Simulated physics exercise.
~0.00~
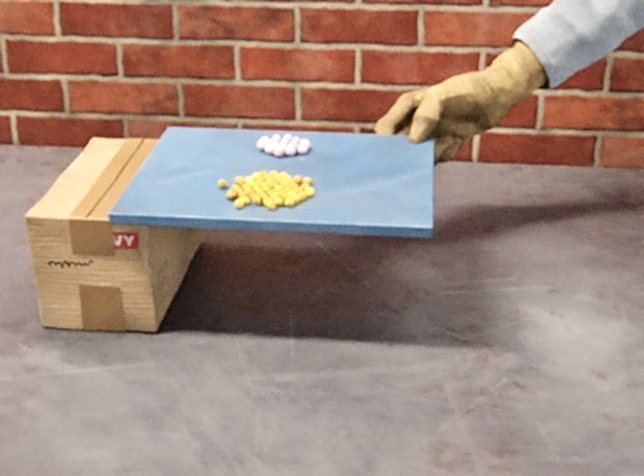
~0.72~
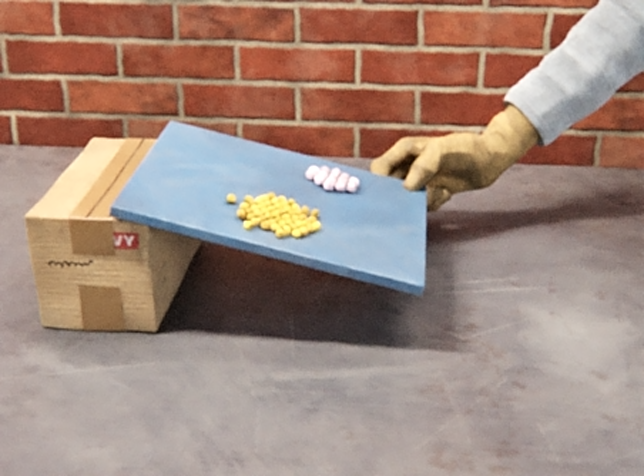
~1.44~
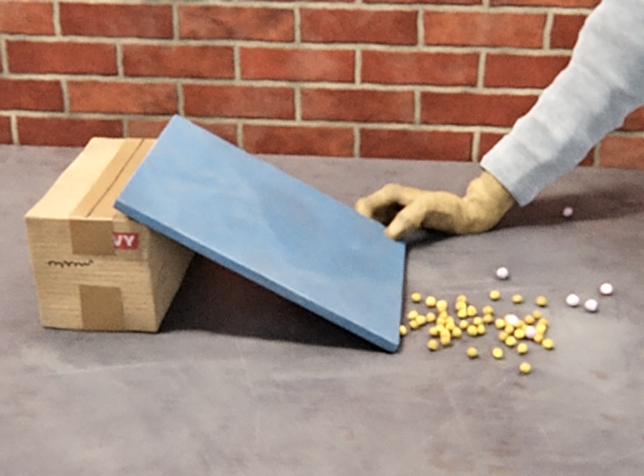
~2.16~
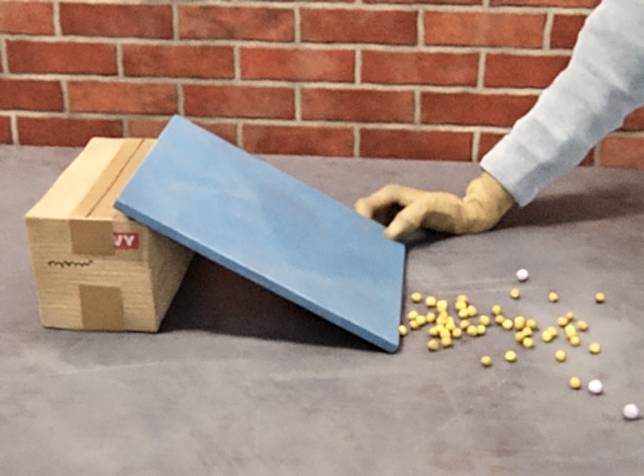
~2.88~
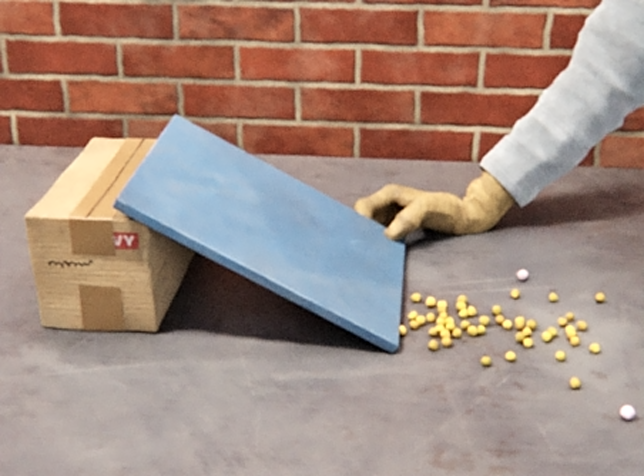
A blue board is lowered by a gloved hand, and yellow and pale beads scatter rightward.
